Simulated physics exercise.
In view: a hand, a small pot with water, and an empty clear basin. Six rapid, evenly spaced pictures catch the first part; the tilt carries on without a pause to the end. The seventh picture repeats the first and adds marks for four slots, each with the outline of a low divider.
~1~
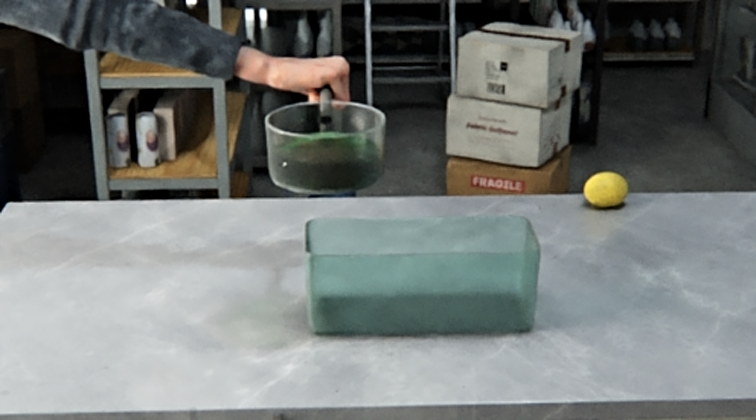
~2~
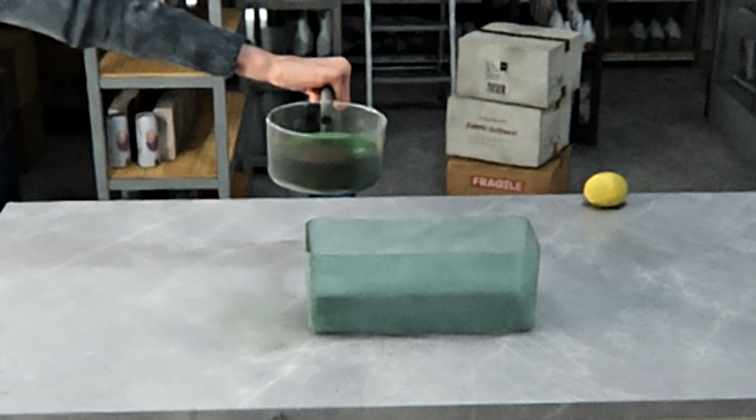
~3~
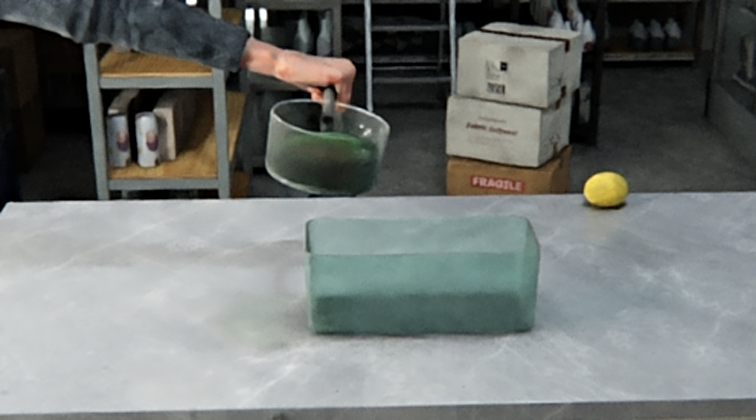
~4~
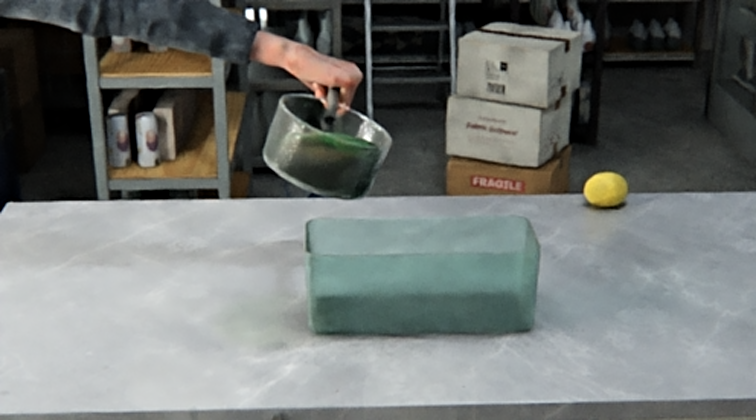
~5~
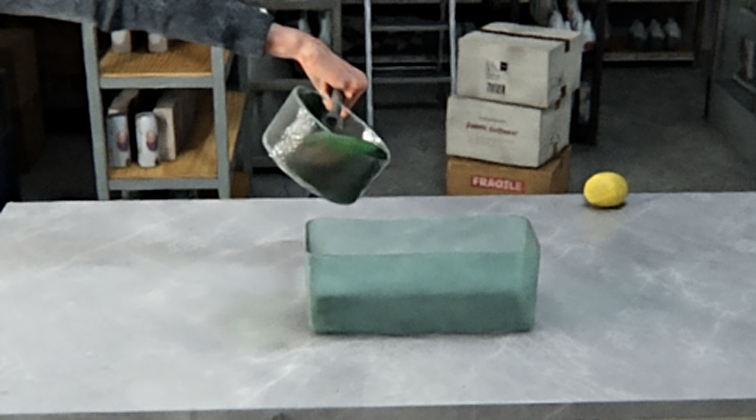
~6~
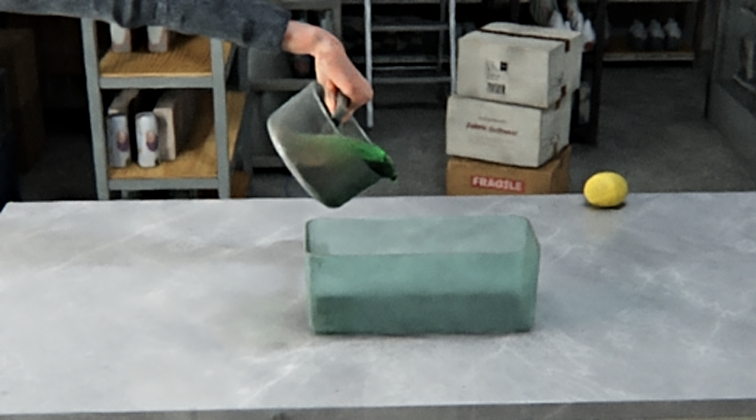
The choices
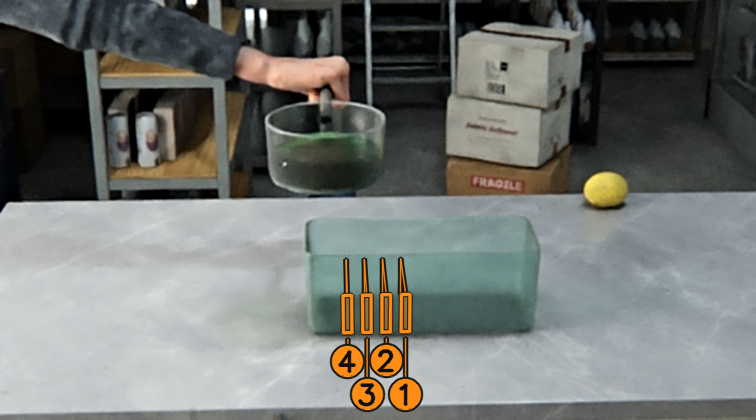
A hand in a dark grey sleeve reaches in from the left over a grey marbled tabletop, seen from the front and slightly above in a storage room. It holds a small clear pot of green-tinted water above a greenish clear basin, with a yellow lemon and stacked boxes behind to the right. The hand tilts the pot steadily rightward until green liquid crosses its lip, while the view stays still.
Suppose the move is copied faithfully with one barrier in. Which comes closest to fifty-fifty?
Position 1 does it best.
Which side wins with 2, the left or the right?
More ends on the right.
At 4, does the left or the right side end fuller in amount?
The right one.
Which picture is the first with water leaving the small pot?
Picture 6.
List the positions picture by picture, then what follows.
Upright, lip at (383, 117); basin from (309, 332) to (534, 328); nothing has left yet, in the first picture.
Tipped about 3°, lip at (384, 120); nothing has left yet, in the second picture.
Tipped about 10°, lip at (387, 127); nothing has left yet, in the third picture.
Tipped about 22°, lip at (390, 139); nothing has left yet, in the fourth picture.
Tipped about 37°, lip at (389, 155); nothing has left yet, in the fifth picture.
Tipped about 53°, lip at (384, 172); water is over the lip, down to (392, 176), in the sixth picture.
On the marked copy, 1 at (405, 338); 2 at (386, 338); 3 at (367, 338); 4 at (347, 339).
With 1, about 48 % ends left of the wall and 50 % right of it.
With 2, about 25 % ends left of the wall and 74 % right of it.
With 3, about 3 % ends left of the wall and 96 % right of it.
With 4, about 3 % ends left of the wall and 96 % right of it.
